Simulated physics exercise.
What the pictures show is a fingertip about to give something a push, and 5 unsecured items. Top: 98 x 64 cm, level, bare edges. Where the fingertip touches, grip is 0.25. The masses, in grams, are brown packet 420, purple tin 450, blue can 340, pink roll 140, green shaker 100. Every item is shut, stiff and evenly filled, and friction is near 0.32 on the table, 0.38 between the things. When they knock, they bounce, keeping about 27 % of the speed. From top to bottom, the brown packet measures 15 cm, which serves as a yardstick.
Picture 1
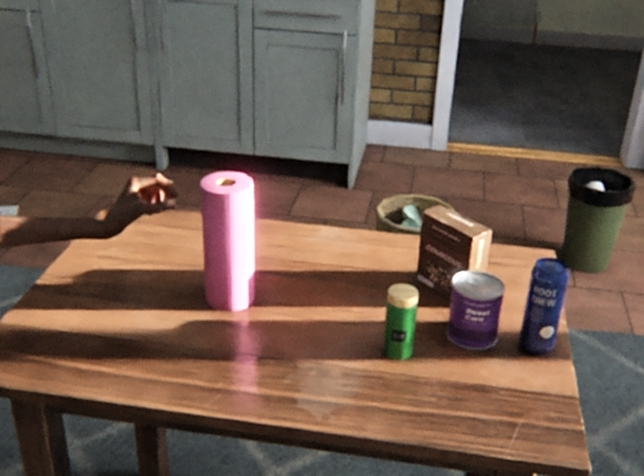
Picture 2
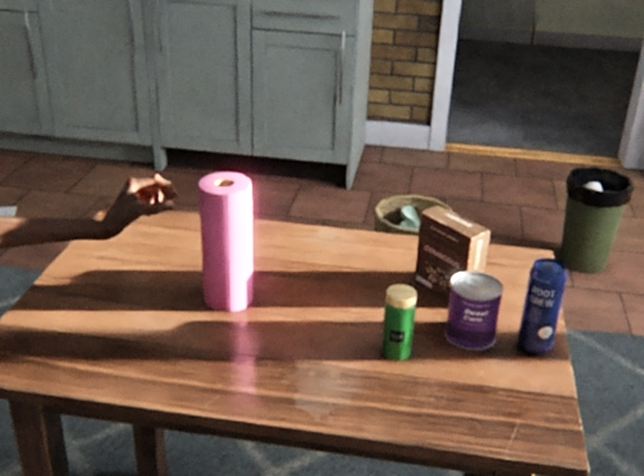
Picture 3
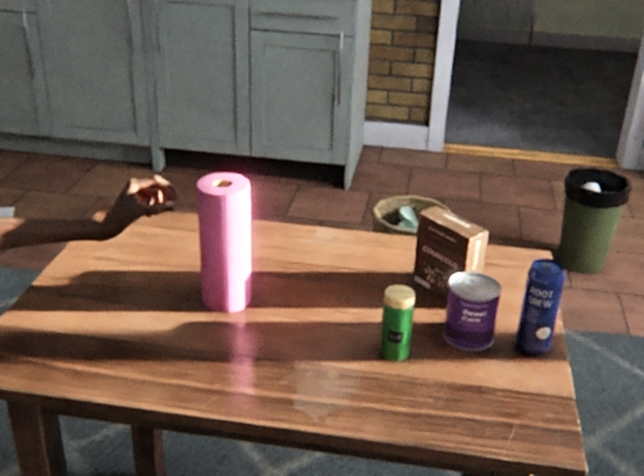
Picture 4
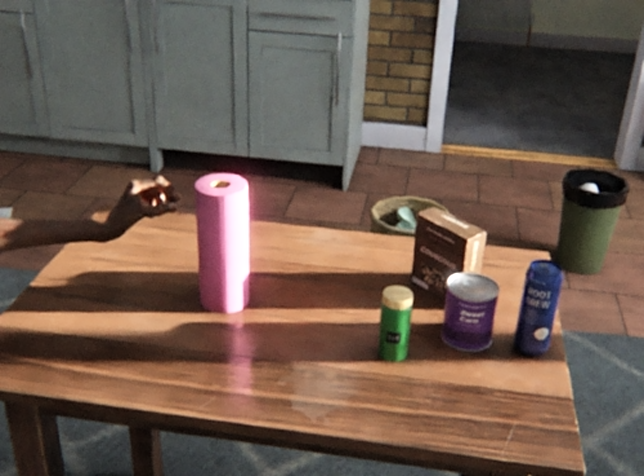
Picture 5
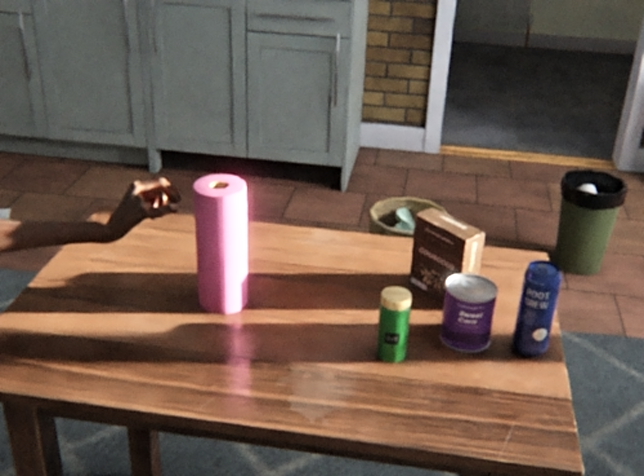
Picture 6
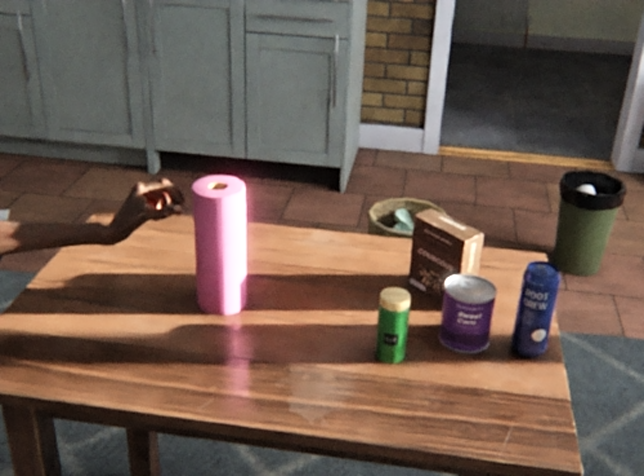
A hand at the left edged slightly right toward a pink roll standing on a wooden table, while the brown box, purple tin, blue can and green shaker stayed in place on the right.
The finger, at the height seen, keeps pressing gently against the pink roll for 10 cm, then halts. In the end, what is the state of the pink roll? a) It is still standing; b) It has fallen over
It has fallen over (b).
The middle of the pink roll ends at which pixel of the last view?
It settles close to (323, 292).
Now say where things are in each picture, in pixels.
In the first frame, finger moved 0 cm; pink roll (228, 242); brown packet (452, 255).
In the second frame, finger moved 0 cm; pink roll (227, 243); blue can (542, 308).
In the third frame, finger moved 0 cm; pink roll (225, 243); brown packet (449, 256).
In the fourth frame, finger moved 1 cm; pink roll (223, 244); blue can (538, 309).
In the fifth frame, finger moved 2 cm; pink roll (221, 245); brown packet (445, 258).
In the sixth frame, finger moved 3 cm; pink roll (220, 246); blue can (535, 311).
Then, 0.70 s after the last picture, finger moved 10 cm; pink roll leaning 15° near (238, 244).
Then, 1.20 s after the last picture, finger moved 14 cm; pink roll leaning 45° near (273, 253).
Then, 1.40 s after the last picture, finger moved 14 cm; pink roll on its side near (316, 287).
At rest, tipped over on the table, pink roll; the other 4 in place, give or take 5 cm. Seen from the same camera at the end, pink roll near (322, 292).
